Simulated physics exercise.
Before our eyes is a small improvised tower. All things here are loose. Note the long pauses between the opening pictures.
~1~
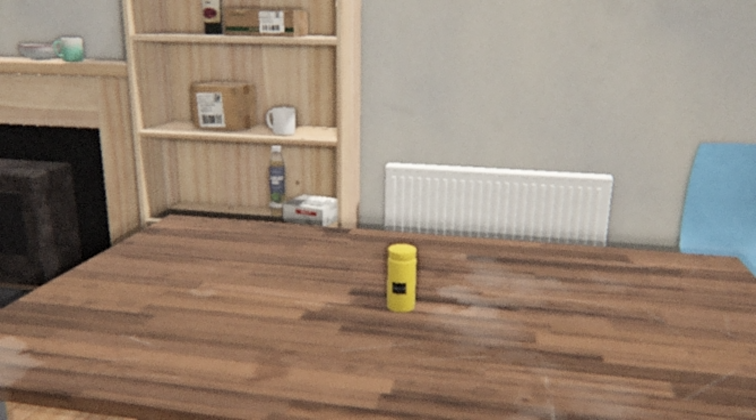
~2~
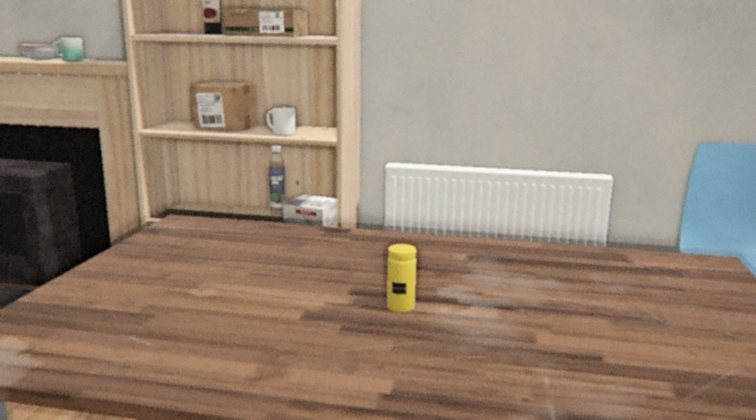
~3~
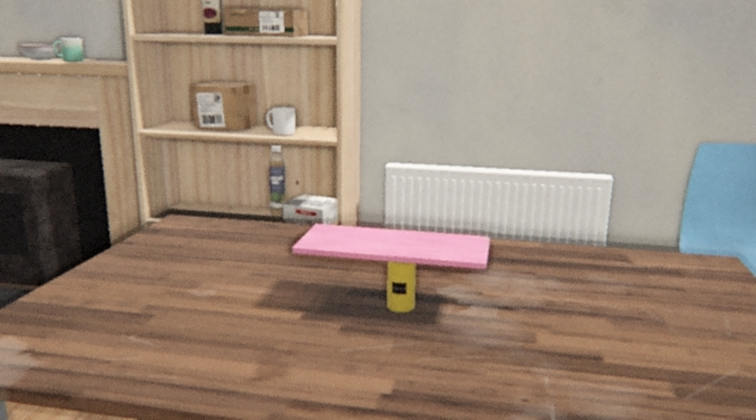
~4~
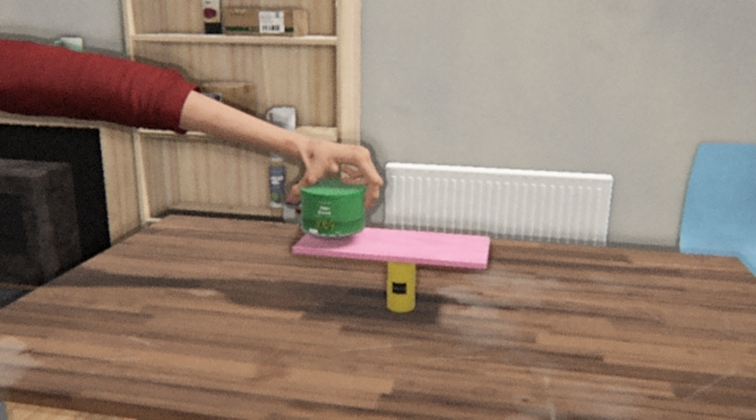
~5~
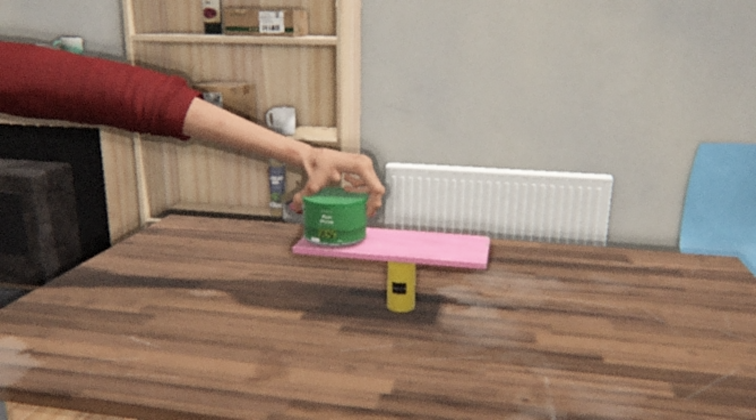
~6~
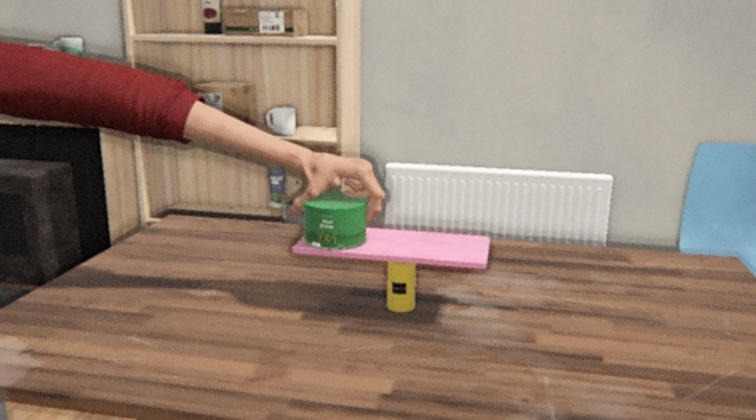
A hand in a red sleeve reaches in from the left and lowers a green tub onto the left end of a pink board, keeping hold of it. Before this, the board appears across the top of a yellow shaker standing alone on a wooden table. The still, slightly raised view faces shelves at left, a white radiator behind, and a blue chair at right.
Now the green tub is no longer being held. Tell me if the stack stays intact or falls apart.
The stack falls apart.
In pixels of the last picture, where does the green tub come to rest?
I'd point to roughly (225, 288).
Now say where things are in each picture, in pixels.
In the first frame, the last thing is not in view yet; yellow shaker (401, 278).
In the second frame, the last thing is not in view yet; yellow shaker (401, 278).
In the third frame, the last thing is not in view yet; yellow shaker (401, 278).
In the fourth frame, still above its spot; green tub (333, 207); yellow shaker (401, 278).
In the fifth frame, still above its spot; green tub (335, 216); yellow shaker (401, 278).
In the sixth frame, set down, still held; green tub (335, 220); yellow shaker (401, 278).
Then, 0.30 s later than the last frame, green tub now fallen; pink board tilted by 44°.
Then, 0.70 s later than the last frame, pink board tilted by 41°.
Then, 1.30 s later than the last frame, pink board tilted by 32°.
When it is over, fallen, green tub; moved from the start, pink board; yellow shaker as before. End places, in pixels of the last picture, green tub near (225, 288). The stack gives way.
